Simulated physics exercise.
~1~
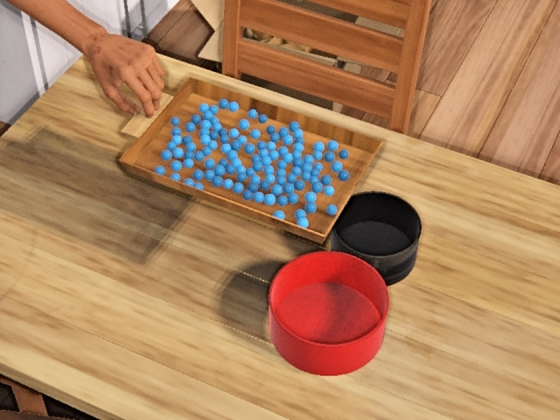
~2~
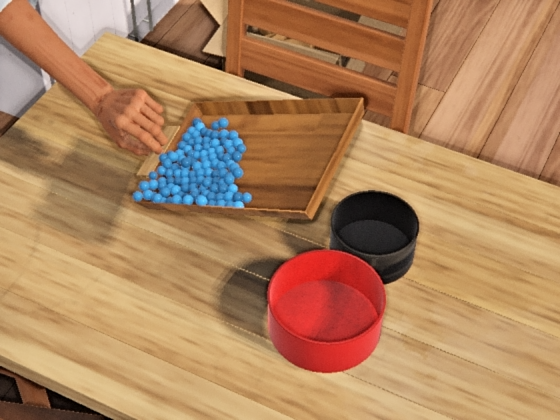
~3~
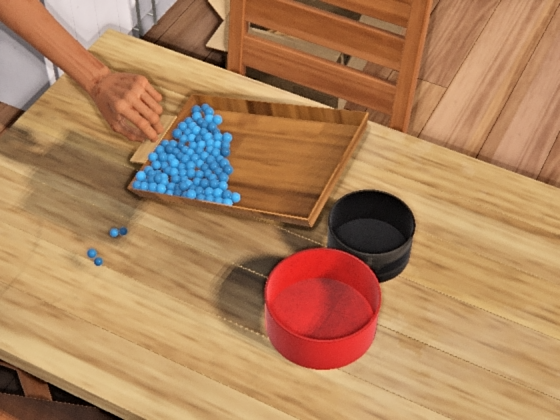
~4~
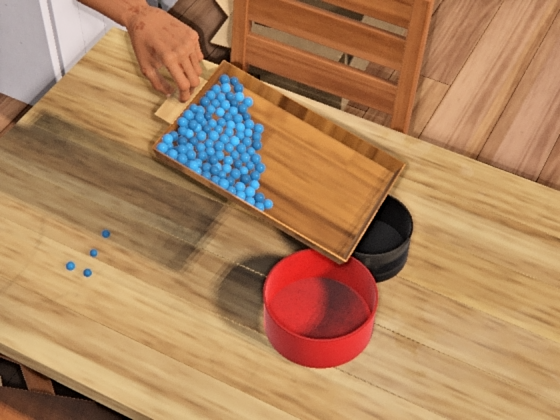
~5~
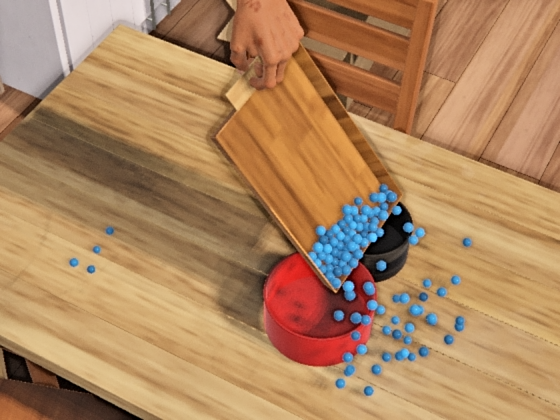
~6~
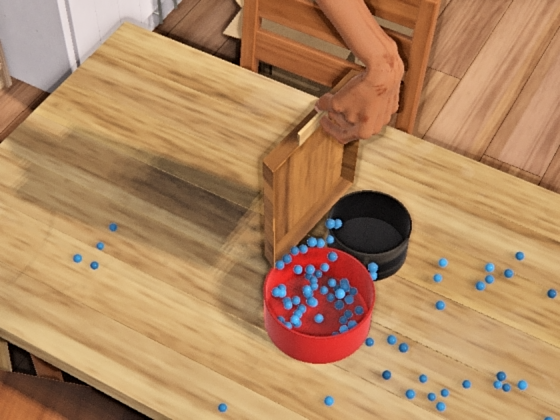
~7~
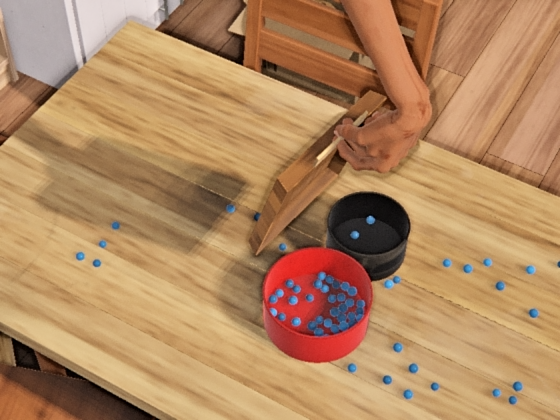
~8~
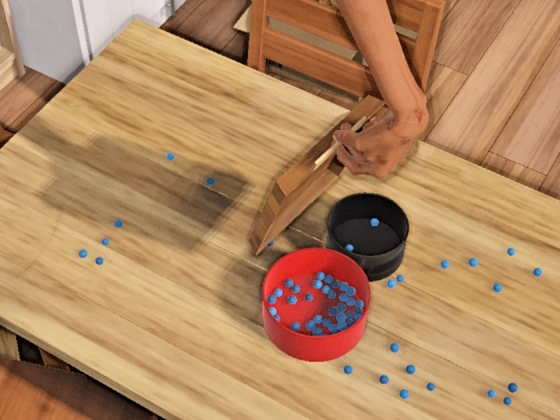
A wooden tray of blue balls, held by a hand, tips left, spilling a few onto the table, then swings right and tilts steeply, pouring the rest; many land in the red pot, a couple in the black pot, and many lie scattered across the table.
